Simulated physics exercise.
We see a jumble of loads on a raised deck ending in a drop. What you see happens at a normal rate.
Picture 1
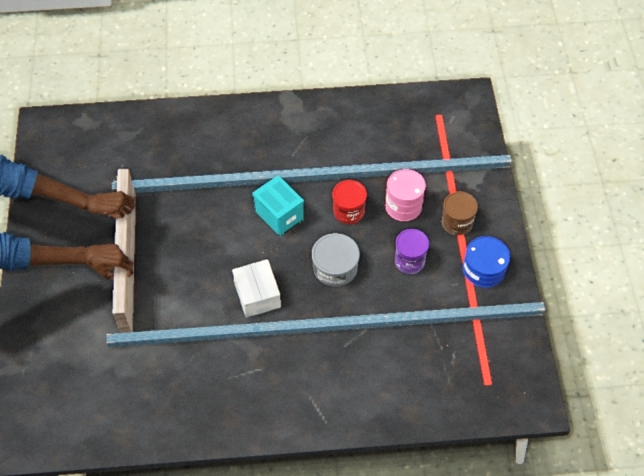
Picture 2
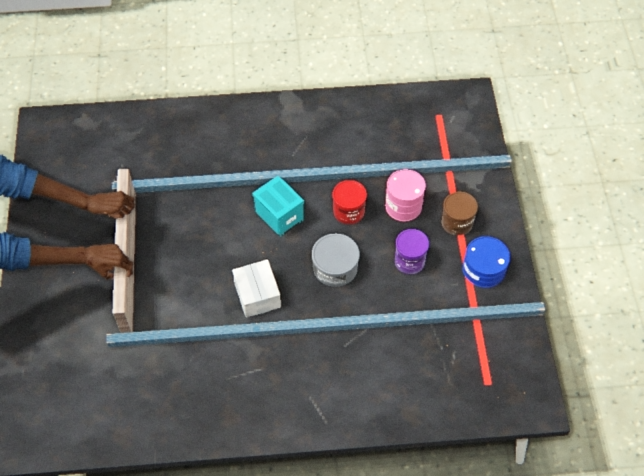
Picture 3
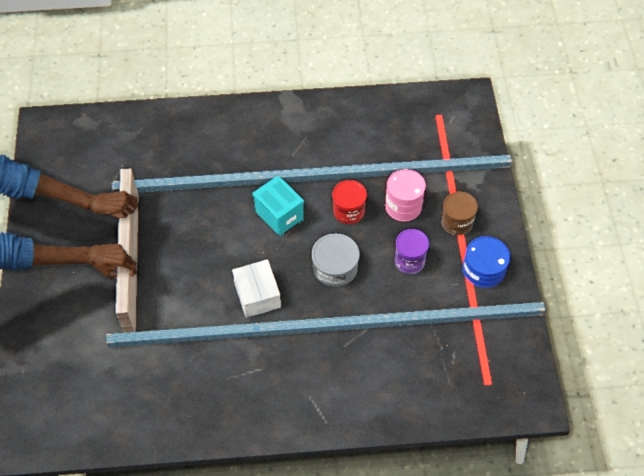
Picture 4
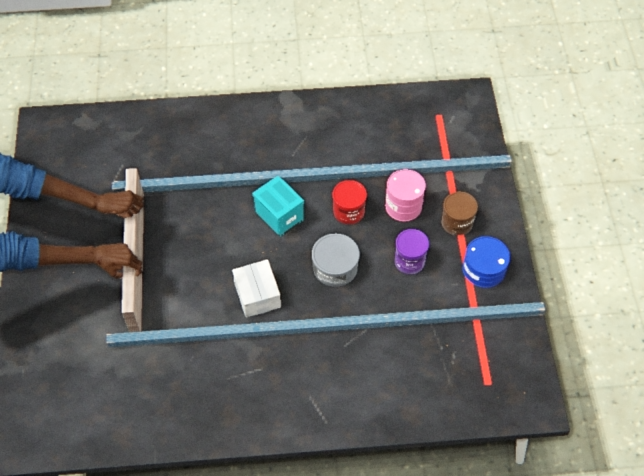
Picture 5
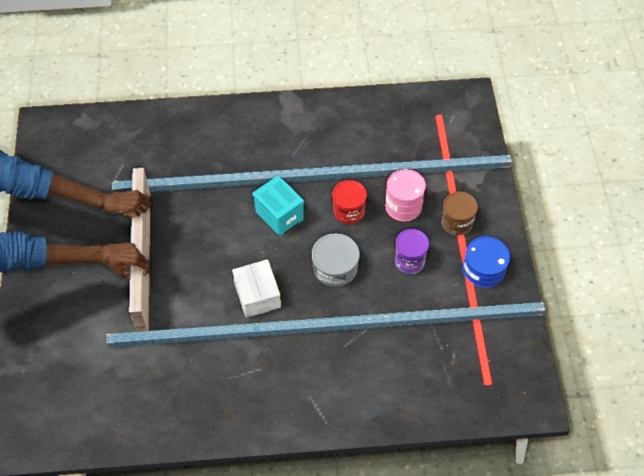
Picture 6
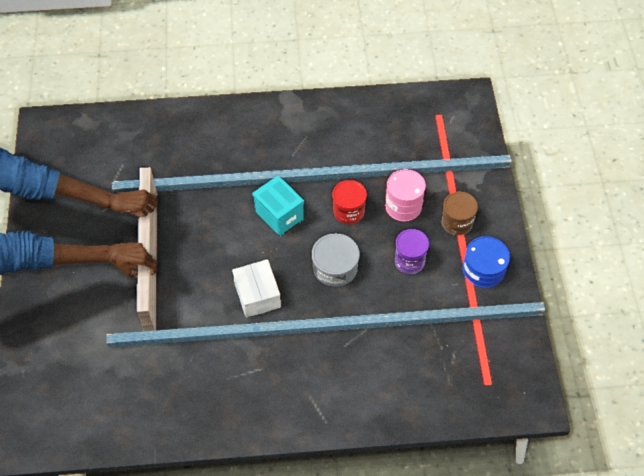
On a dark raised deck between two blue rails, a pair of hands holds a pale plank at the left, with a jumble of tubs and boxes to its right near a red tape line. The hands slowly push the plank a short way rightward, while the loads stay still and untouched.
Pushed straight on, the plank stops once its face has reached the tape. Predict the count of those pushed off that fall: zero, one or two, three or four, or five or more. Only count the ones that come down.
It ends with just one or a pair down.
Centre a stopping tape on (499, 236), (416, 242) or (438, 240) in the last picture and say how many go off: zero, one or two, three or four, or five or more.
In the order of the places given: More than four; zero; no fall at all.
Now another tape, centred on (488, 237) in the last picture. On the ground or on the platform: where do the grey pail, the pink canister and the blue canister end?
Here's how it goes: The grey pail is still up there, the pink canister ends up down, and the blue canister ends up down.
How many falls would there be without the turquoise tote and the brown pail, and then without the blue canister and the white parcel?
In the first try 0, in the other 1.
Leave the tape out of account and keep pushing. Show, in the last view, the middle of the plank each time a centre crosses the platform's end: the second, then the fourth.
The first puts it near (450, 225), the next near (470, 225).
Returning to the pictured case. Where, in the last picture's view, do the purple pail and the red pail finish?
In the last picture the purple pail sits at (525, 247) while the red pail sits at (504, 189).
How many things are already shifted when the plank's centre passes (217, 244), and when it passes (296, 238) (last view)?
0 at one spot and 3 at the other.
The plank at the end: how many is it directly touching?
It's 3.
Early on, none off yet; blue canister at rest near (486, 262); brown pail at rest near (459, 214); pink canister at rest near (405, 195).
Finally, the number that fall off is one or two; lost, pink canister and blue canister.
